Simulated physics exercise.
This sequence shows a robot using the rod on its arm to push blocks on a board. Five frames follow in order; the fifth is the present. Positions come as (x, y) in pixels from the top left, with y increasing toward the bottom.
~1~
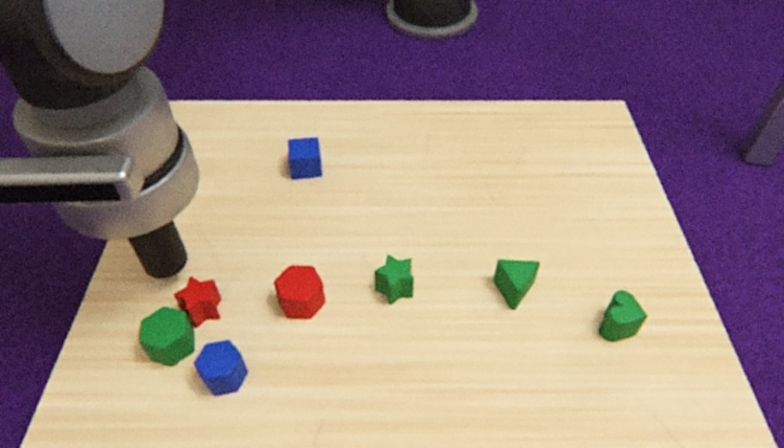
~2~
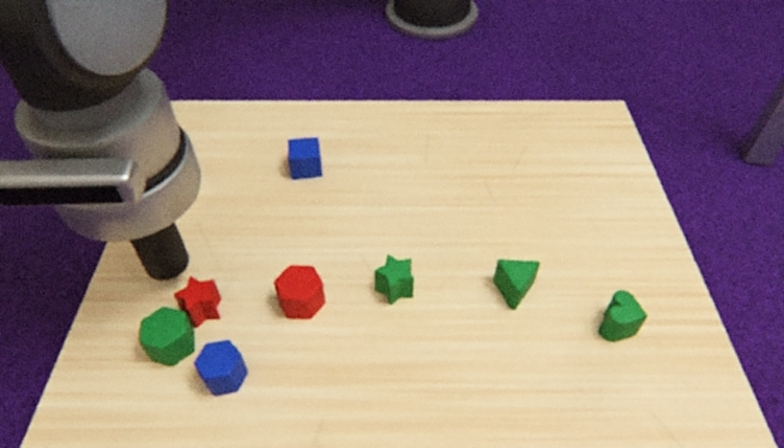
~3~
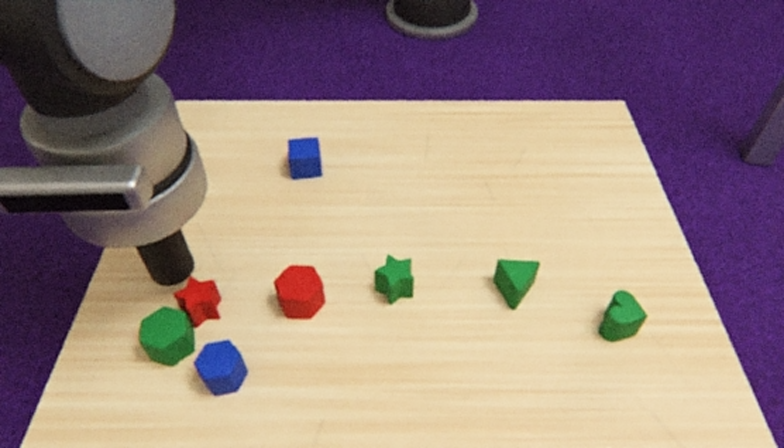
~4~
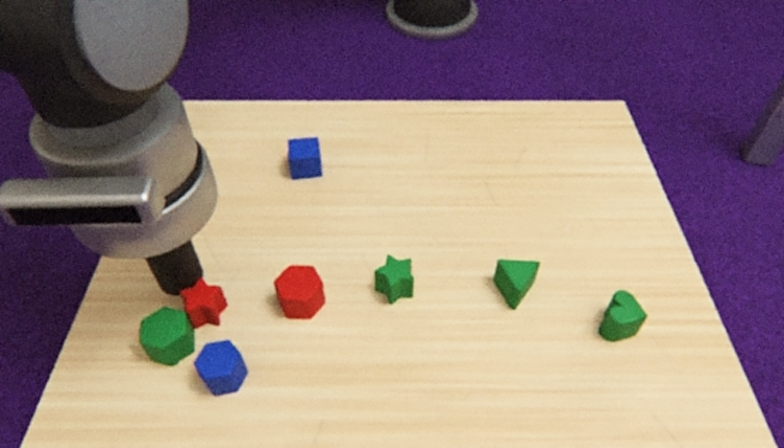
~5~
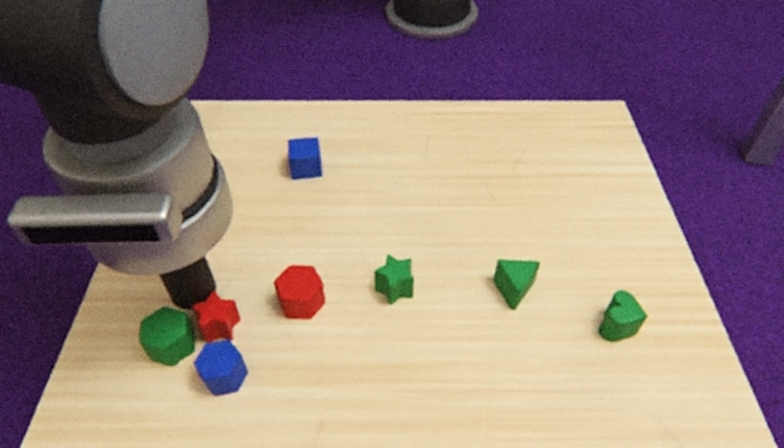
On a wooden board, a robot arm's dark rod moving down and right, nudging a red star towards a blue hexagonal block.
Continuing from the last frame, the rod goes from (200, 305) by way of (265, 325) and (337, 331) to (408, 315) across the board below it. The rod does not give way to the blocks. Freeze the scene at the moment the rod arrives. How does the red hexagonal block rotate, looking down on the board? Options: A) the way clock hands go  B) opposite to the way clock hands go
My pick is B.
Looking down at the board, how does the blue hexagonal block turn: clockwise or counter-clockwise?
Overhead view: Clockwise.
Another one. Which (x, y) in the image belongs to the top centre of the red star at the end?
Its top centre is at about (276, 347).
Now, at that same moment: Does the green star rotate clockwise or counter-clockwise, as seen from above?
Seen from overhead, it turns anticlockwise.
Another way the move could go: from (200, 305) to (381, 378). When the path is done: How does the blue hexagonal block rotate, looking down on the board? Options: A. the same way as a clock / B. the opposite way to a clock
A
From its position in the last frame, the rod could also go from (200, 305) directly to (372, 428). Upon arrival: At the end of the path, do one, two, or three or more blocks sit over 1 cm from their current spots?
The answer is two blocks.
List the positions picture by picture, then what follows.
In the first frame, rod's lower end (166, 262); red star (195, 291); blue hexagonal block (217, 358); red hexagonal block (298, 281); green star (396, 269).
In the second frame, rod (168, 264); blocks still.
In the third frame, rod (173, 269); blocks still.
In the fourth frame, rod (182, 278); red star (199, 294).
In the fifth frame, rod (194, 291); red star (213, 308); blue hexagonal block (217, 358); red hexagonal block (298, 281); green star (396, 269).
The first path, step by step. One third of the way, rod (261, 311); red star (268, 340), turned 35° clockwise; blue hexagonal block (223, 363), turned 30° clockwise.
Two thirds of the way, rod (337, 317); red star (276, 347), turned 65° clockwise; blue hexagonal block (223, 363), turned 30° clockwise; red hexagonal block (327, 274), turned 70° anticlockwise.
At the end, rod (409, 301); red star (276, 347), turned 65° clockwise; blue hexagonal block (223, 363), turned 30° clockwise; red hexagonal block (328, 274), turned 70° anticlockwise; green star (406, 264), turned 50° anticlockwise.
